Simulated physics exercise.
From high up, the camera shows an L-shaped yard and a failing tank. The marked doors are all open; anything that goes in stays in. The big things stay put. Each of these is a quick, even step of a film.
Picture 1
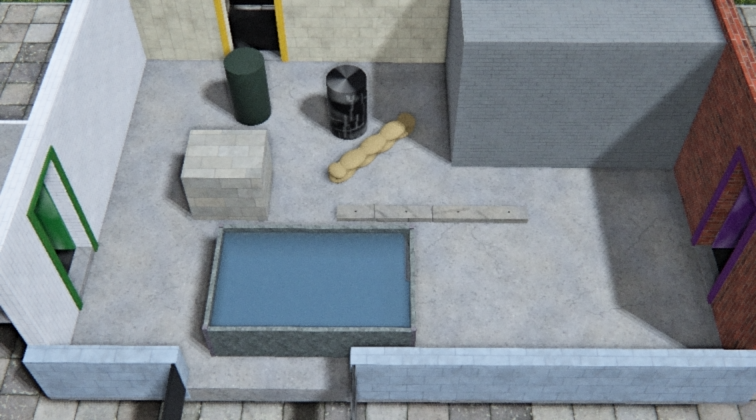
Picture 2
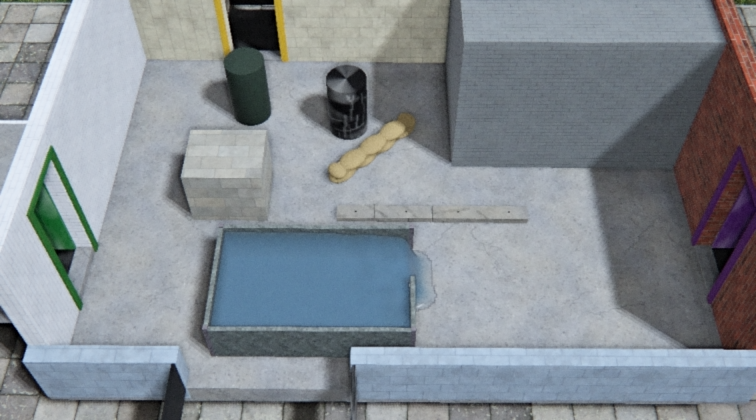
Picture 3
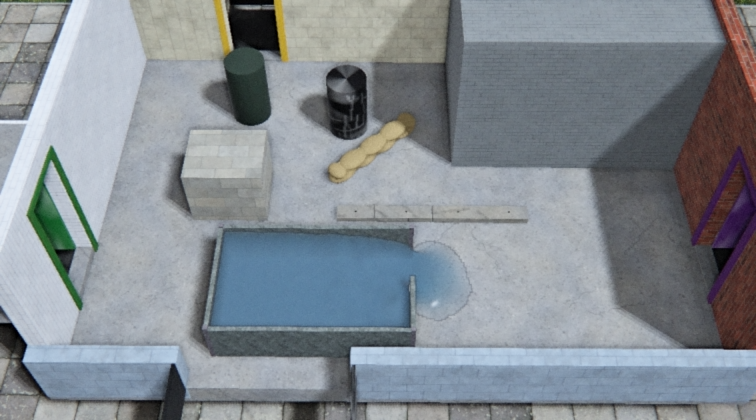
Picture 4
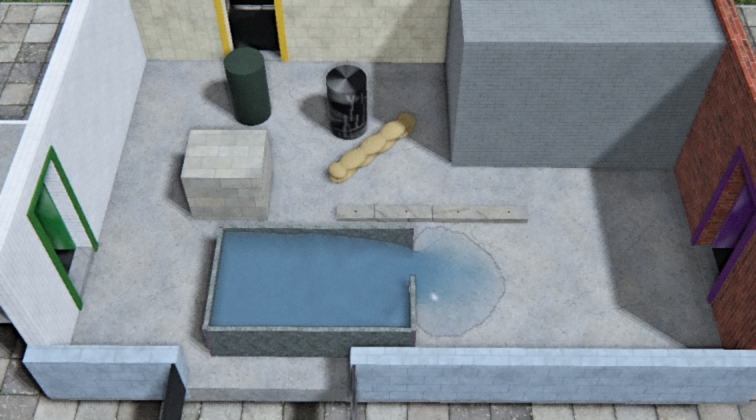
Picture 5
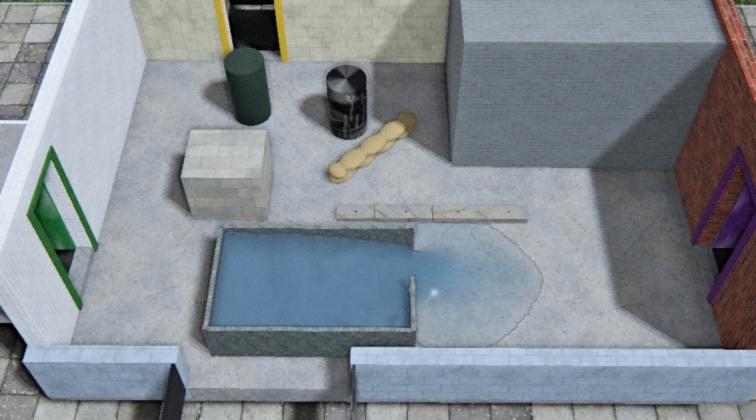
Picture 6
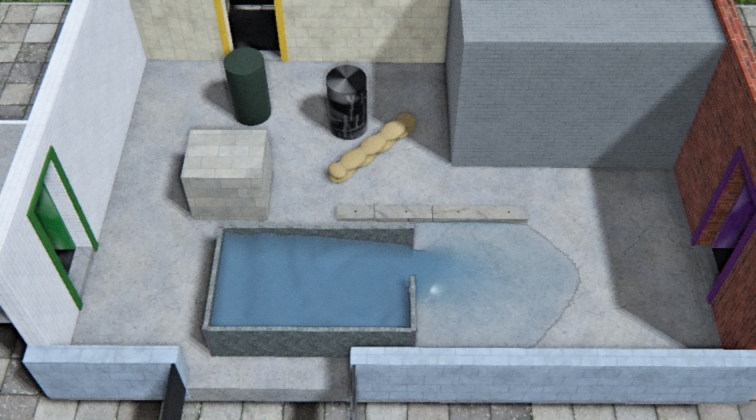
A tank of blue water sat still in a walled yard, then water poured out through a gap in its right side and spread across the grey floor in a widening puddle toward the right.
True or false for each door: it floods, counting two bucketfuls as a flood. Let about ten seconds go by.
Purple door - true; yellow door - false; green door - false.
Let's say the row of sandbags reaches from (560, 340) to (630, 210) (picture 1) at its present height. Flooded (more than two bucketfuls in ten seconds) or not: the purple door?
Then the purple one exceeds the limit.
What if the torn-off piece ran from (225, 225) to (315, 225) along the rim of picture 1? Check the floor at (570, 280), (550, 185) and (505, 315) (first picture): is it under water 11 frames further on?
Untouched, untouched, untouched.
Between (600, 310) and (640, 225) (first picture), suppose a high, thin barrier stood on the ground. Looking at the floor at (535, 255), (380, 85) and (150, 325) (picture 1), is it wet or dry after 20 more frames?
Taking them in order, I'd say soaked, parched and parched.
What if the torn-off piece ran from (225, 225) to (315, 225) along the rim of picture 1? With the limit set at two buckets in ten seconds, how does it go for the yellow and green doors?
Result - yellow: Clears the line; green: Clears the line.
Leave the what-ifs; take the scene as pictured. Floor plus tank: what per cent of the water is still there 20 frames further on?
About 92 per cent.
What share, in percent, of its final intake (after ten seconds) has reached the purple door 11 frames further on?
Share at that point: Roughly 5 %.
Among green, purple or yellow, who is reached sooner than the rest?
It would be the purple-painted one.
A moment on, water covers 25 % of the floor; the purple door wet at the sill, nothing in, the yellow door not reached, the green door not reached.
Next, water covers 35 % of the floor; the purple door over two buckets in, the yellow door not reached, the green door not reached.
Then, water covers 35 % of the floor; the purple door far over two buckets in, the yellow door not reached, the green door not reached.
Later, water covers 35 % of the floor; the purple door far over two buckets in, the yellow door not reached, the green door not reached.
In the end, water covers 50 % of the floor; the purple door far over two buckets in, the yellow door not reached, the green door not reached.
